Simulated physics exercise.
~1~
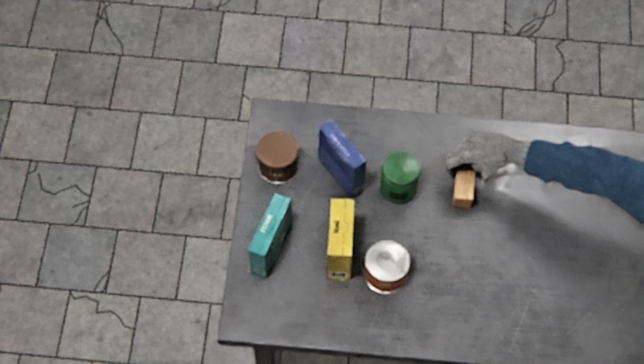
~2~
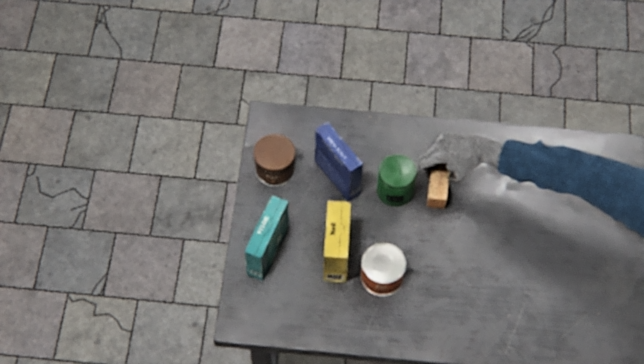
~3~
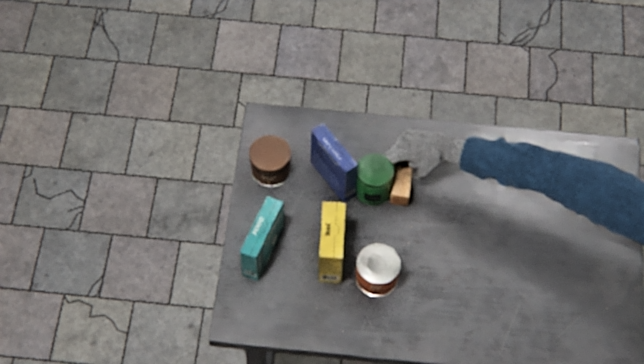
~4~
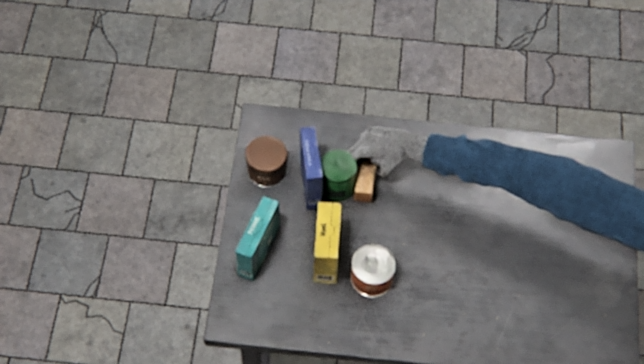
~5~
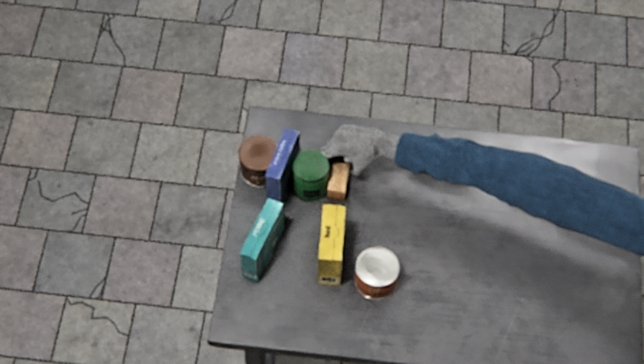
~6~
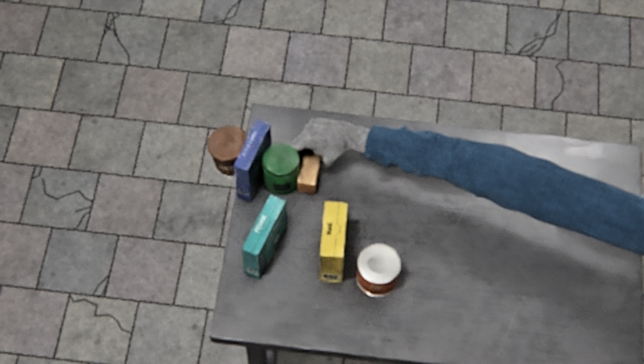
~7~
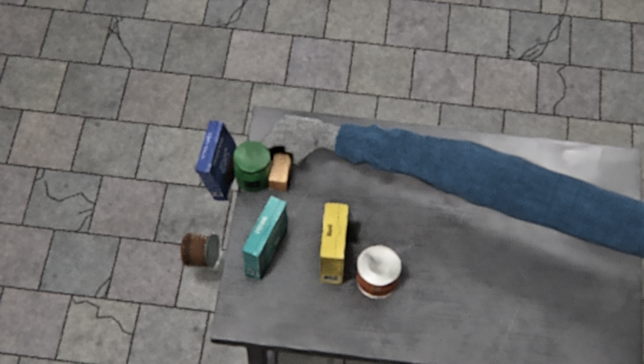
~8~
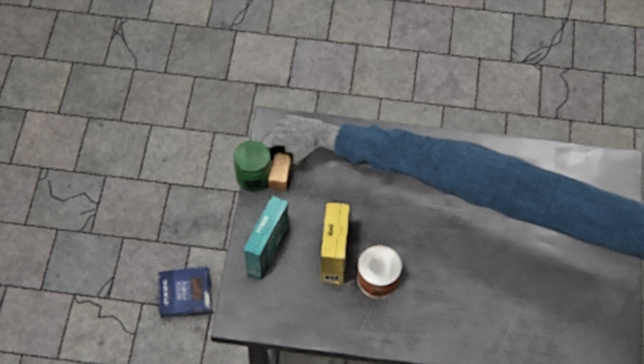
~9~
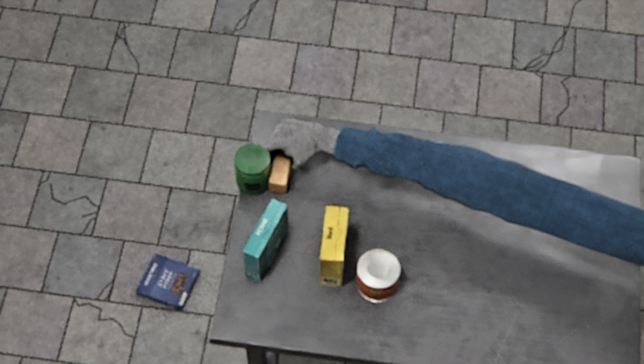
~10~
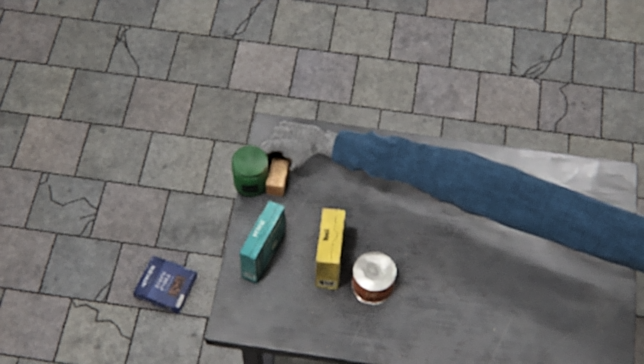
A gloved hand slides a block left, pushing a brown tub and blue packet off the table.
